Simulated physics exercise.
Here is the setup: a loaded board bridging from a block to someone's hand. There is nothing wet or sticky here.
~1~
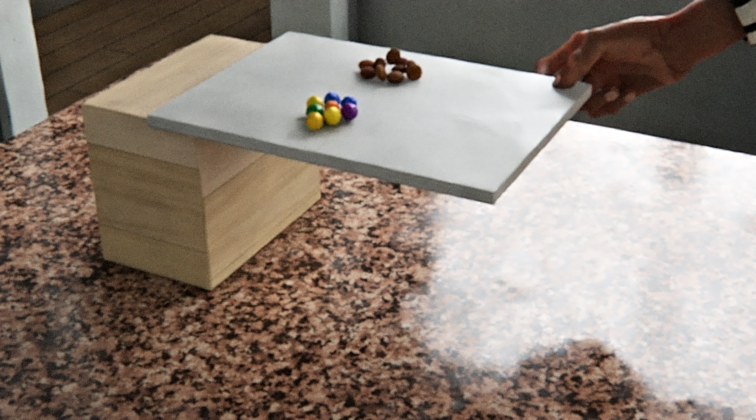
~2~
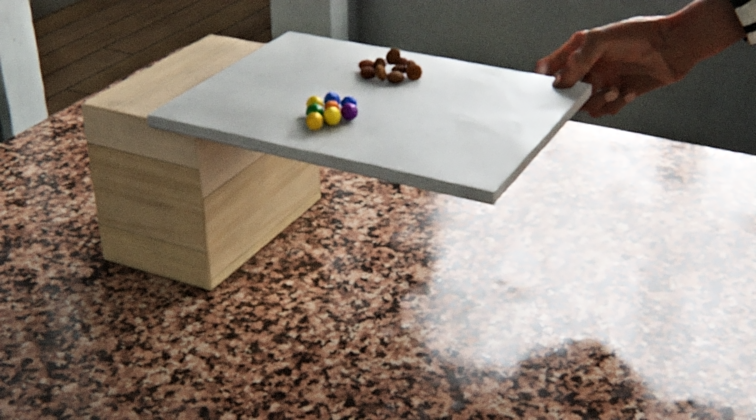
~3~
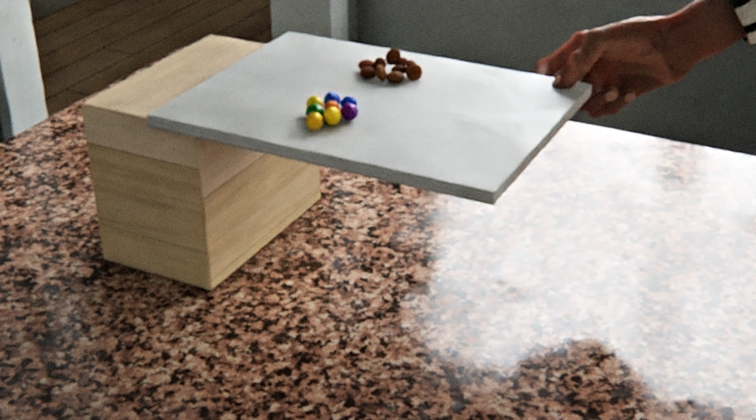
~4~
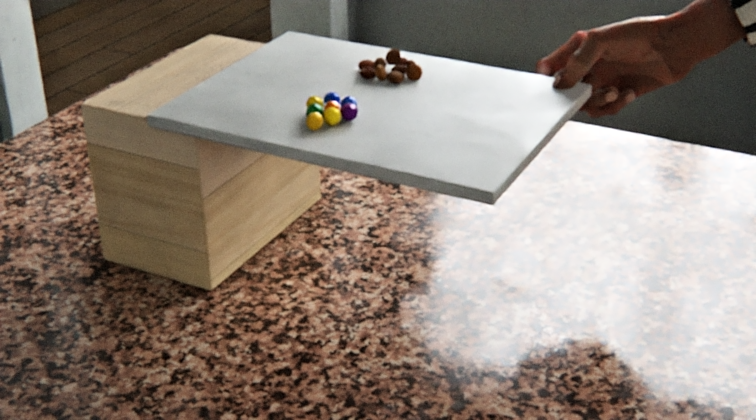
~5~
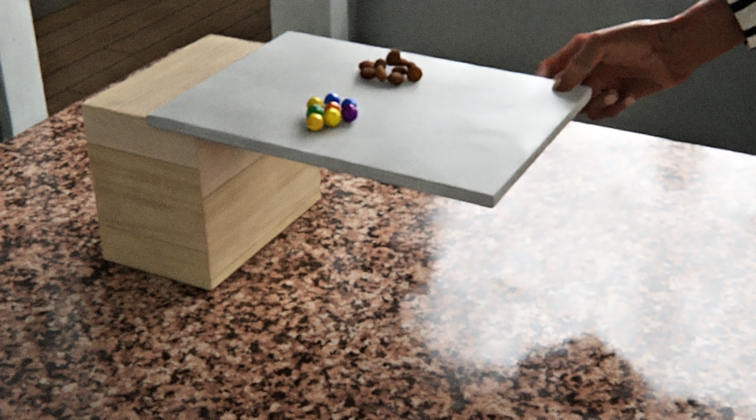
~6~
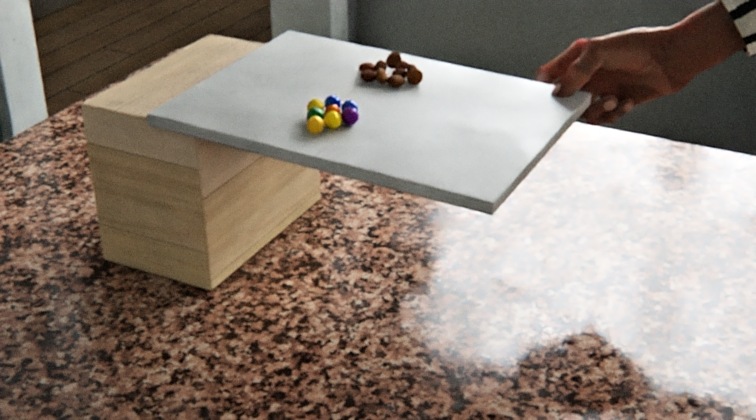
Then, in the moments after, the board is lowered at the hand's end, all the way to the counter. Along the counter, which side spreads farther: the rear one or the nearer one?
The nearer one.
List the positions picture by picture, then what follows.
In the first frame, held end of the board near (486, 191), level; block near (211, 155), tall, over half the board's length; front lot near (332, 109), a few glass marbles; back lot near (399, 70), a few bits of dog kibble.
In the second frame, held end of the board near (486, 191), level; back lot near (399, 70).
In the third frame, held end of the board near (486, 191), level; front lot near (332, 109).
In the fourth frame, held end of the board near (486, 191), level; back lot near (399, 70).
In the fifth frame, held end of the board near (486, 195), down by 1°; front lot near (332, 110).
In the sixth frame, held end of the board near (486, 201), down by 2°; block near (211, 155); front lot near (333, 113), not moving; back lot near (400, 74), not moving.
Then, 0.48 s on from there, board sloping at 16°; front lot the whole lot still on the board; back lot the whole lot still on the board.
Then, 0.99 s on from there, board sloping at 32°; front lot mostly up to a board's length out; back lot the whole lot still on the board.
Then, 1.60 s on from there, board resting at 36°; front lot mostly more than two board lengths out; back lot mostly at the foot of the board.
In the end, board resting at 36°; front lot mostly more than two board lengths out, near two thirds gone off the counter; back lot mostly at the foot of the board; the front lot has gone farther.
